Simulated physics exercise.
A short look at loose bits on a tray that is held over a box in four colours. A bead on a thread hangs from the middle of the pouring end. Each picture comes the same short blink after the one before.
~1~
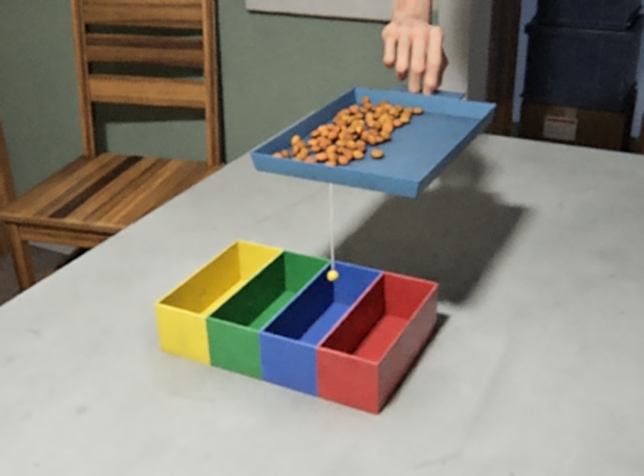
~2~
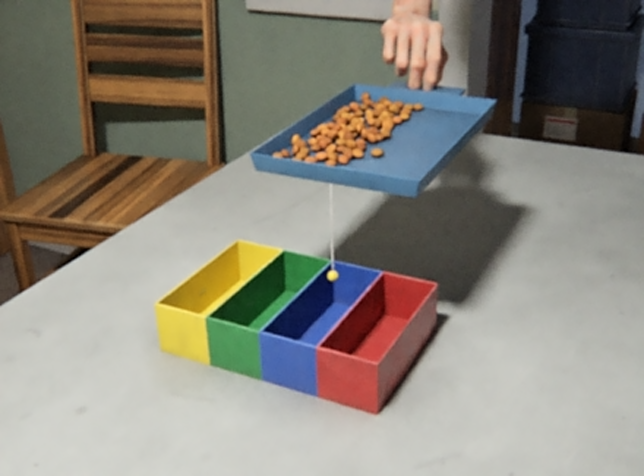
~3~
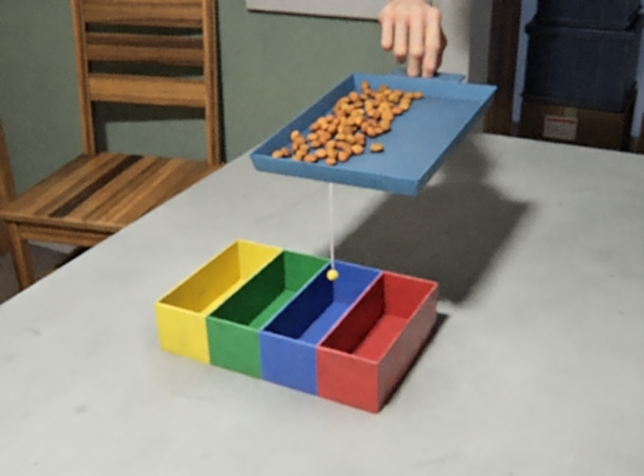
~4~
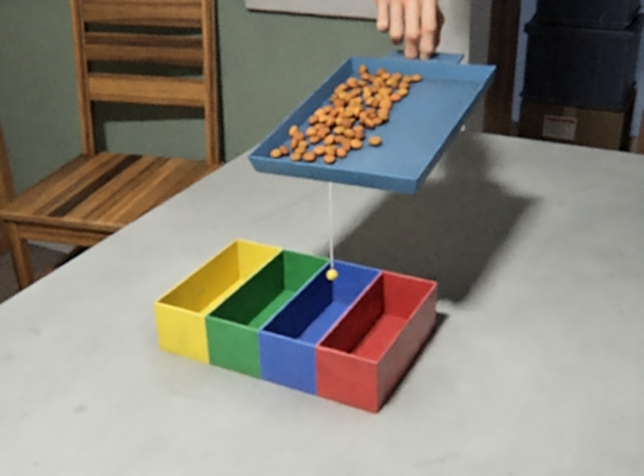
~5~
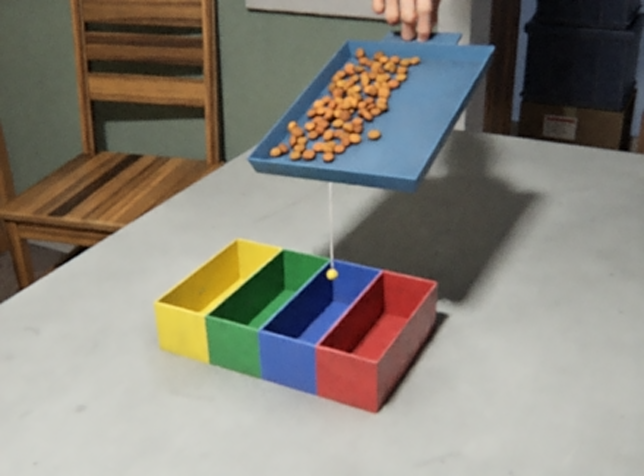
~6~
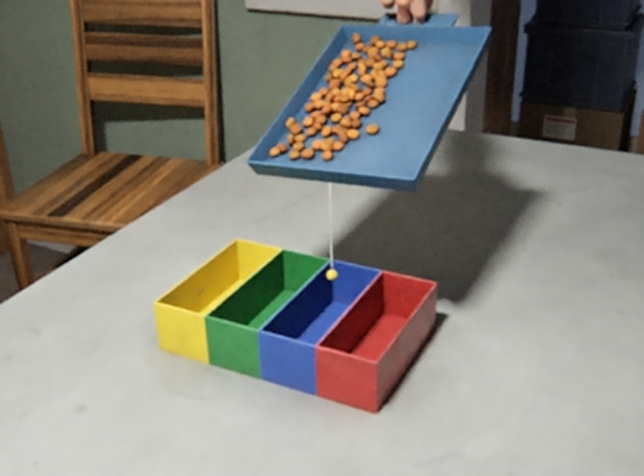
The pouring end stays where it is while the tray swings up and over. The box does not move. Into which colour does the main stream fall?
The green one ends fullest.
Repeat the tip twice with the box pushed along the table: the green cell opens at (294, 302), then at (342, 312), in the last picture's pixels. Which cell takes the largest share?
In turn: The yellow one; yellow.
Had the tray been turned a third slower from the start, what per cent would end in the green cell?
It comes to 60 per cent or so.
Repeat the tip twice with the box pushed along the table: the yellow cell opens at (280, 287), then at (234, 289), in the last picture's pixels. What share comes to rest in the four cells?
Near 70 % and 100 %.
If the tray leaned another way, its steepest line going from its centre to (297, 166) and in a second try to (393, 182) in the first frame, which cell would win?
At the first place the cell in green, at the second the red cell.
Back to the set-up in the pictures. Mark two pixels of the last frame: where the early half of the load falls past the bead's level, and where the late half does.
Early half (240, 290), late half (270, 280).
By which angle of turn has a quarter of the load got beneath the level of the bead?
Around 80° of tilt.
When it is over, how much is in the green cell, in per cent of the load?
About 50 per cent.
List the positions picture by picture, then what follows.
In the first frame, corners of the pouring end at (255, 152) and (417, 179), level; middle of the load at (353, 130), bits of cat kibble; bead on its thread at (333, 276); yellow cell at (182, 329); green cell at (234, 344); blue cell at (289, 359); red cell at (347, 376).
In the second frame, corners of the pouring end at (255, 153) and (417, 178), level; middle of the load at (353, 128).
In the third frame, corners of the pouring end at (254, 153) and (416, 177), tipped barely, lowest at the left corner; middle of the load at (353, 121).
In the fourth frame, corners of the pouring end at (253, 155) and (414, 176), tipped a little, lowest at the left corner; middle of the load at (351, 111).
In the fifth frame, corners of the pouring end at (252, 157) and (413, 176), tipped clearly, lowest at the left corner; middle of the load at (349, 101).
In the sixth frame, corners of the pouring end at (251, 159) and (411, 176), tipped clearly, lowest at the left corner; middle of the load at (347, 92); yellow cell at (181, 328); green cell at (233, 343); blue cell at (288, 358); red cell at (346, 375).
Soon, tray tipped steeply; nearly all on the tray; a stray few falling or outside the box.
A while on, tray tipped past a quarter turn; about a third on the tray; about a third in the green cell; a small part in the yellow cell; a small part in the blue cell; a small part falling or outside the box.
Towards the end, tray tipped past a quarter turn; about half in the green cell; about a quarter in the blue cell; a small part in the yellow cell; a small part falling or outside the box.
Finally, tray tipped past a quarter turn; about half in the green cell; about a quarter in the blue cell; a small part in the yellow cell; none in the red cell; a small part outside the box.
